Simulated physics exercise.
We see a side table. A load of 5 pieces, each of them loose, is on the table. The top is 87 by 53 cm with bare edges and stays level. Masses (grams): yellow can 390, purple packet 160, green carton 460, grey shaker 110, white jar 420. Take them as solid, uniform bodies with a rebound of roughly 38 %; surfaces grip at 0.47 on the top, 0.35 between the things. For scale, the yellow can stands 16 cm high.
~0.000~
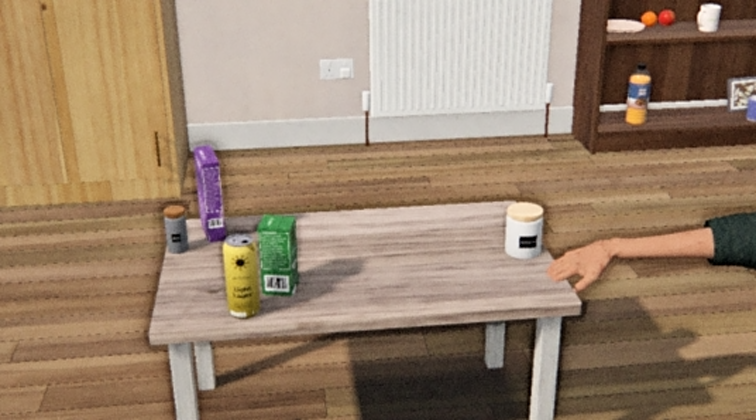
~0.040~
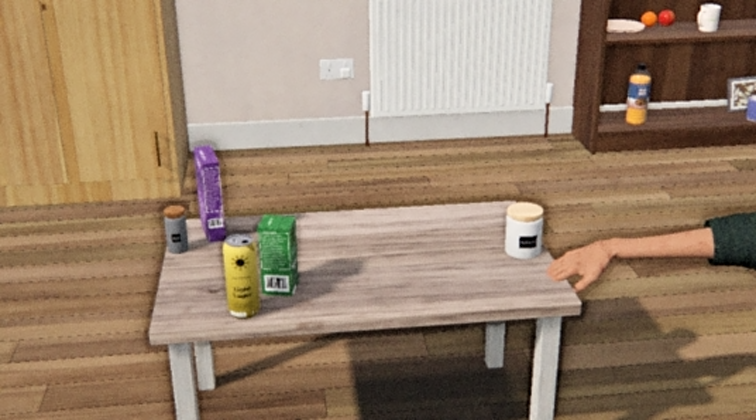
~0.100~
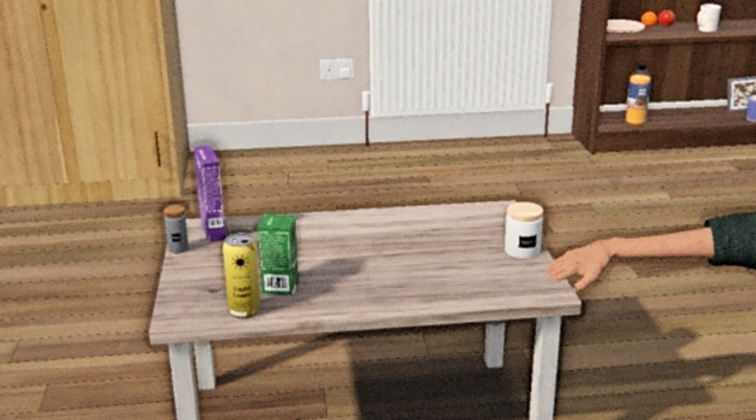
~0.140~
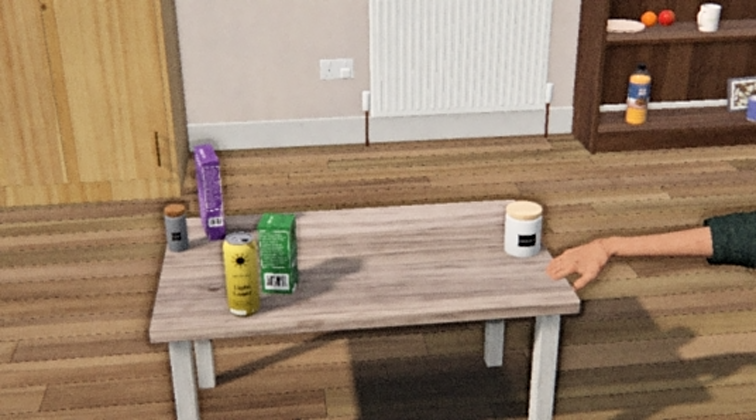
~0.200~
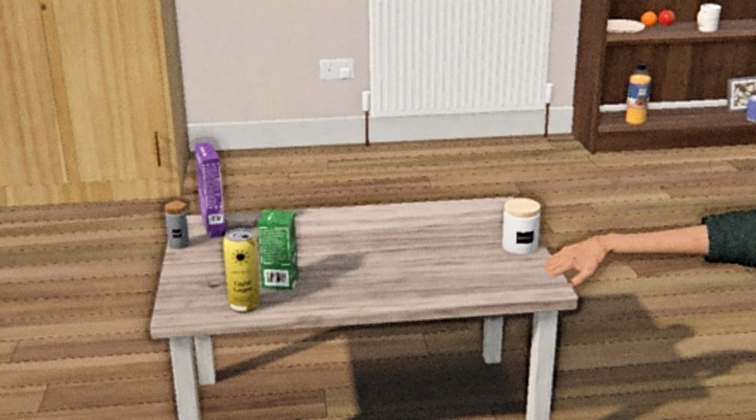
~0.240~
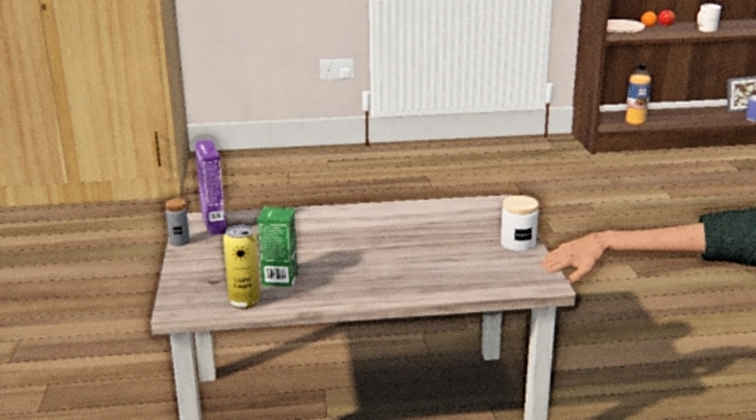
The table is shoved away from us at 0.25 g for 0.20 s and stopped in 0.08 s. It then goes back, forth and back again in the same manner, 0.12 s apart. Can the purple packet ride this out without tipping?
The purple packet is still upright.
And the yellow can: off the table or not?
The yellow can ends off the table.
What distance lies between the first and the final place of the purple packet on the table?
Some 0 cm.
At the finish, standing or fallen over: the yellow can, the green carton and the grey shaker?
The yellow can falls over; the green carton falls over; the grey shaker topples.
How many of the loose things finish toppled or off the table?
3 of them.
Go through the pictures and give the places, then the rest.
The first frame shows purple packet (210, 194); yellow can (242, 278).
The second frame shows grey shaker (176, 230); white jar (524, 230).
The third frame shows yellow can (242, 277); green carton (279, 255).
The fourth frame shows table along by 1 cm; grey shaker (177, 228); white jar (523, 229).
The fifth frame shows table along by 2 cm; yellow can (242, 272); green carton (279, 251).
The sixth frame shows table along by 4 cm; purple packet (210, 187); grey shaker (178, 223).
After 0.74 s, grey shaker leaning 12°; green carton leaning 7°; yellow can leaning 6°.
After 1.04 s, table along by 4 cm; yellow can now off the table; grey shaker on its side; green carton leaning 56°.
After 1.24 s, table along by 7 cm; grey shaker on its side; green carton on its side.
After 1.44 s, table along by 3 cm; grey shaker on its side; green carton on its side.
At rest (2.2 s), off the table and tipped over, yellow can; tipped over on the table, green carton and grey shaker; the other 2 in place, give or take 5 cm. Seen from the same camera at the end, purple packet near (210, 194).
